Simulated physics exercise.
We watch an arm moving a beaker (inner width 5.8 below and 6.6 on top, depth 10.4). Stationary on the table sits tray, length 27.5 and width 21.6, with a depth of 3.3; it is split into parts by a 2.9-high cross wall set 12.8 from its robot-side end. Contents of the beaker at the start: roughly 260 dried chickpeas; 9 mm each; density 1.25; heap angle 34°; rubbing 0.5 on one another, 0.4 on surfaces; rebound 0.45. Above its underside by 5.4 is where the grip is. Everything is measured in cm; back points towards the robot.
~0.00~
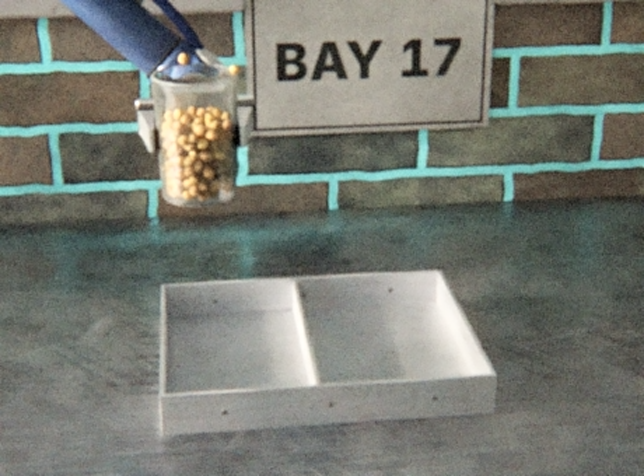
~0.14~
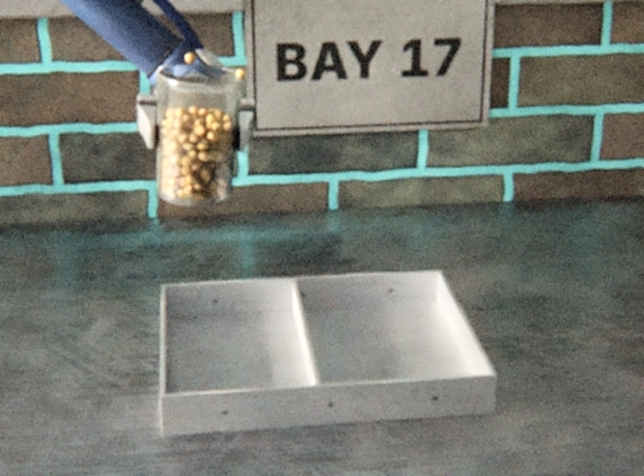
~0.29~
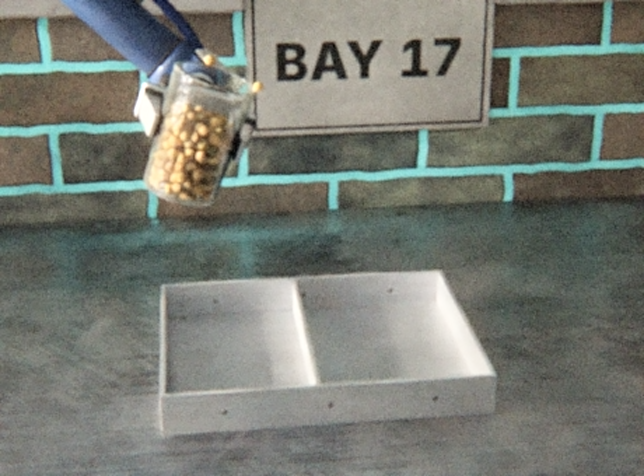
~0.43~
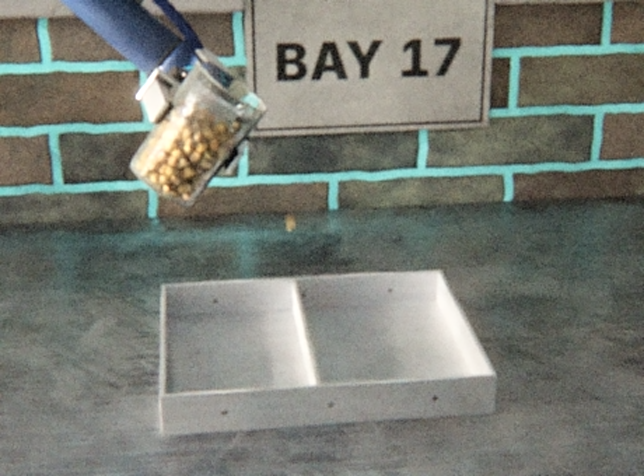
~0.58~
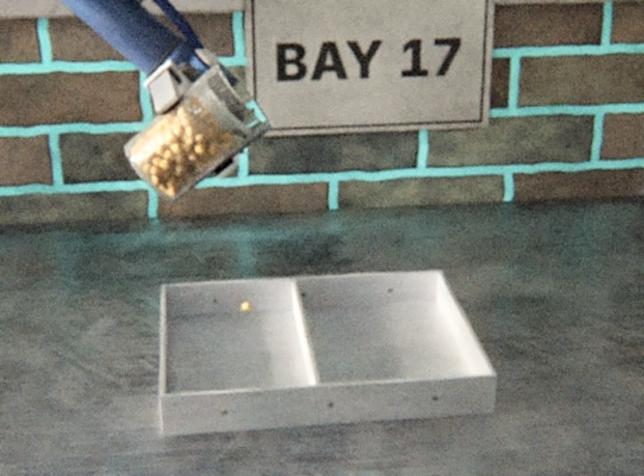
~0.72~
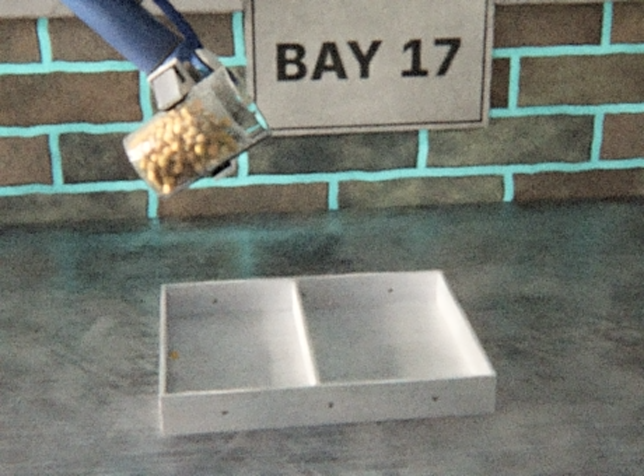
A blue robotic arm tipped a clear beaker of chickpeas to the right above a white divided tray, and a single chickpea dropped out and landed in the tray's left part.
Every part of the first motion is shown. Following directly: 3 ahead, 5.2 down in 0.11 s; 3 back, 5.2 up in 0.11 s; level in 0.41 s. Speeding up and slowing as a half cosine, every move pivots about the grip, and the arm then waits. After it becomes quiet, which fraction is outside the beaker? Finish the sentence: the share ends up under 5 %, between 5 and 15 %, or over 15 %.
The share ends up under 5 %.
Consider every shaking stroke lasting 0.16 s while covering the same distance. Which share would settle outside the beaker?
I'd expect some 0 per cent.
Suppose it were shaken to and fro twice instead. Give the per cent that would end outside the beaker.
It would then be around 0 per cent.
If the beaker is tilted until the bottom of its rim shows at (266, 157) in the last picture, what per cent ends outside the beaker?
Roughly 5 per cent.
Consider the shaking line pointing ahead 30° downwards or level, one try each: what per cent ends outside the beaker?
First try about 5 %, second try about 20 %.
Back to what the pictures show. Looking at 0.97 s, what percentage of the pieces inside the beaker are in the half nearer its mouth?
30 %.
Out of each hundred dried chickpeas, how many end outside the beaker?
Roughly 0 per cent.
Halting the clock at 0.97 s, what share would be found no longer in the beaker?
I'd put it at some 0 per cent at that point.
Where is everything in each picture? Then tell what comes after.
In the first frame, beaker middle at (197, 137), level; upper third of the load around (196, 130), from x 165 to 235, top at y 60; 260 in the beaker.
In the second frame, beaker middle at (197, 137), tilted 5° forward; upper third of the load around (196, 131), from x 165 to 240, top at y 60.
In the third frame, beaker middle at (197, 137), tilted 20° forward; upper third of the load around (193, 131), from x 155 to 260, top at y 60.
In the fourth frame, beaker middle at (196, 137), tilted 37° forward; upper third of the load around (189, 131), from x 145 to 290, top at y 105; 259 in the beaker, 1 in flight or on a rim.
In the fifth frame, beaker middle at (195, 136), tilted 52° forward; upper third of the load around (187, 129), from x 140 to 245, top at y 105; 259 in the beaker, 1 in the robot-side part.
In the sixth frame, beaker middle at (195, 136), tilted 57° forward; upper third of the load around (186, 129), from x 135 to 230, top at y 105; 259 in the beaker, 1 in the robot-side part.
By 0.97 s, tilted 56° forward, highest piece 25 above the table; 259 in the beaker, 1 in the robot-side part.
By 1.22 s, tilted 12° forward, highest piece 25 above the table; 259 in the beaker, 1 in the robot-side part.
By 1.55 s, level, highest piece 25 above the table; 259 in the beaker, 1 in the robot-side part.
By 2.60 s, level, highest piece 25 above the table; 259 in the beaker, 1 in the robot-side part.
Final count, 259 in the beaker, 1 in the robot-side part. That is 0 % outside the beaker.
